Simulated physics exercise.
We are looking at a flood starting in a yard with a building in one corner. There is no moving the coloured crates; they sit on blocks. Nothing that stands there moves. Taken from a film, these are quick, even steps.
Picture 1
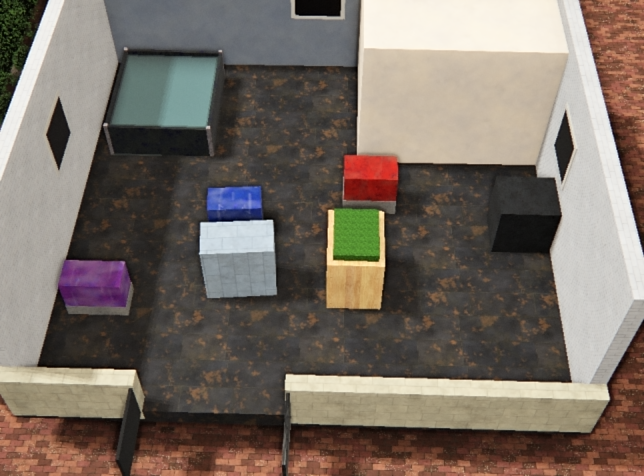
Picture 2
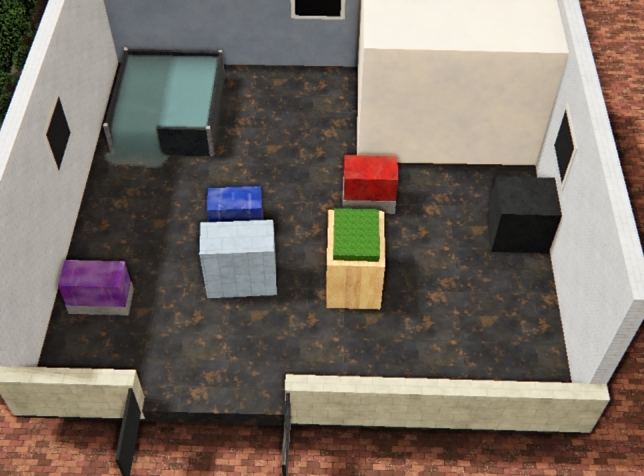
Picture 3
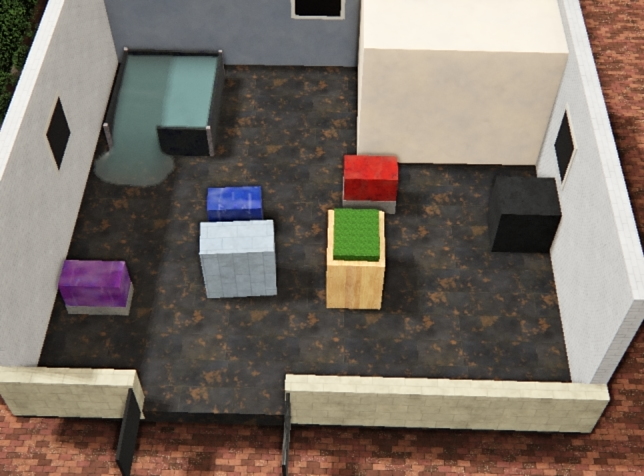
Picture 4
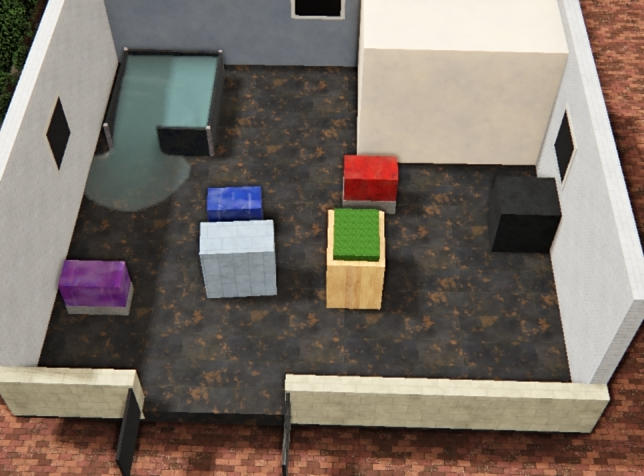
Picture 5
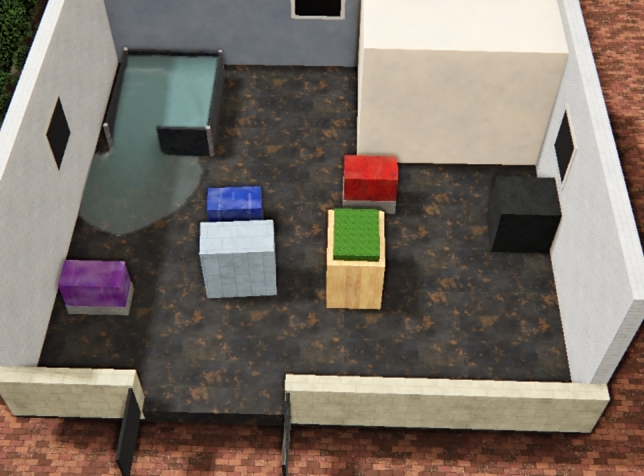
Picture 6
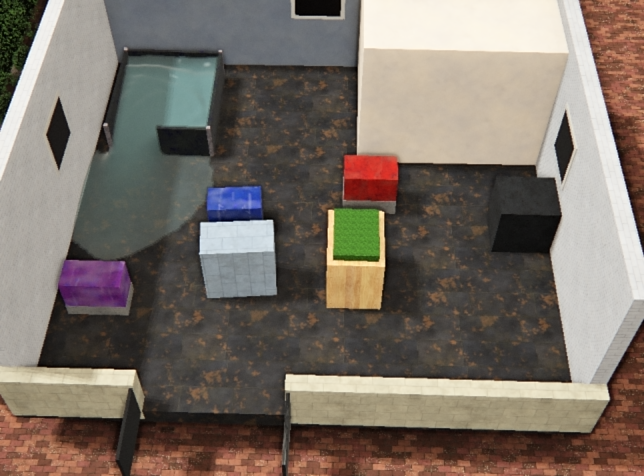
Walled yard with coloured crates, water pouring through a gap in a corner tank and spreading across the dark floor beside the left wall.
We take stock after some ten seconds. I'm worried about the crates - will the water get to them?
In order: The blue crate will be touched; the purple crate will be touched; the red crate will not be touched.
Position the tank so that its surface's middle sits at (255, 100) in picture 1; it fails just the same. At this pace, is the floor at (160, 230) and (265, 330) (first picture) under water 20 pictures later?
In order: Inundated and bone-dry.
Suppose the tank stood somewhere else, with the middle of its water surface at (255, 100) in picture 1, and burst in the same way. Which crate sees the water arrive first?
The crate marked blue.
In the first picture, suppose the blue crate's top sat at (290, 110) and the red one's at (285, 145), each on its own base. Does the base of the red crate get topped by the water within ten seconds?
Note: Red crate - untouched.
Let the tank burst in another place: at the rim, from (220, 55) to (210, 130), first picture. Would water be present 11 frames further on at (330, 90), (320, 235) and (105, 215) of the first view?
So it's liquid at the first, liquid at the second and nothing at the third.
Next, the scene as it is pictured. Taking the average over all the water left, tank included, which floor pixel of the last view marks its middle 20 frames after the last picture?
Somewhere near (152, 196).
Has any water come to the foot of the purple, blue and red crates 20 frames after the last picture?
Taking them in order: Purple crate is flooded, blue crate is flooded, red crate is not flooded.
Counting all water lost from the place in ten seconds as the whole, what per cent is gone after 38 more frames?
Approximately 55 %.
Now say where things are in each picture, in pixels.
Still water in the tank at (166, 91), in the first picture.
Water pours out at (137, 145) and has run to (110, 158), in the second picture.
The front is at (155, 181), out from the gap at (137, 146), in the third picture.
Water pours out at (137, 146) and has run to (140, 207), in the fourth picture.
The front is at (117, 231), out from the gap at (137, 145), in the fifth picture.
Water pours out at (137, 145) and has run to (111, 256), in the sixth picture.
A moment on, water covers 15 % of the floor; the blue crate water round its plinth, the purple crate water round its plinth, the red crate not reached.
Next, water covers 25 % of the floor; the blue crate water round its plinth, the purple crate water round its plinth, the red crate not reached.
Then, water covers 35 % of the floor; the blue crate water round its plinth, the purple crate water round its plinth, the red crate not reached.
Later, water covers 50 % of the floor; the blue crate water round its plinth, the purple crate water round its plinth, the red crate water round its plinth.
In the end, water covers 75 % of the floor; the blue crate was topped, the purple crate was topped, the red crate stayed above the water.
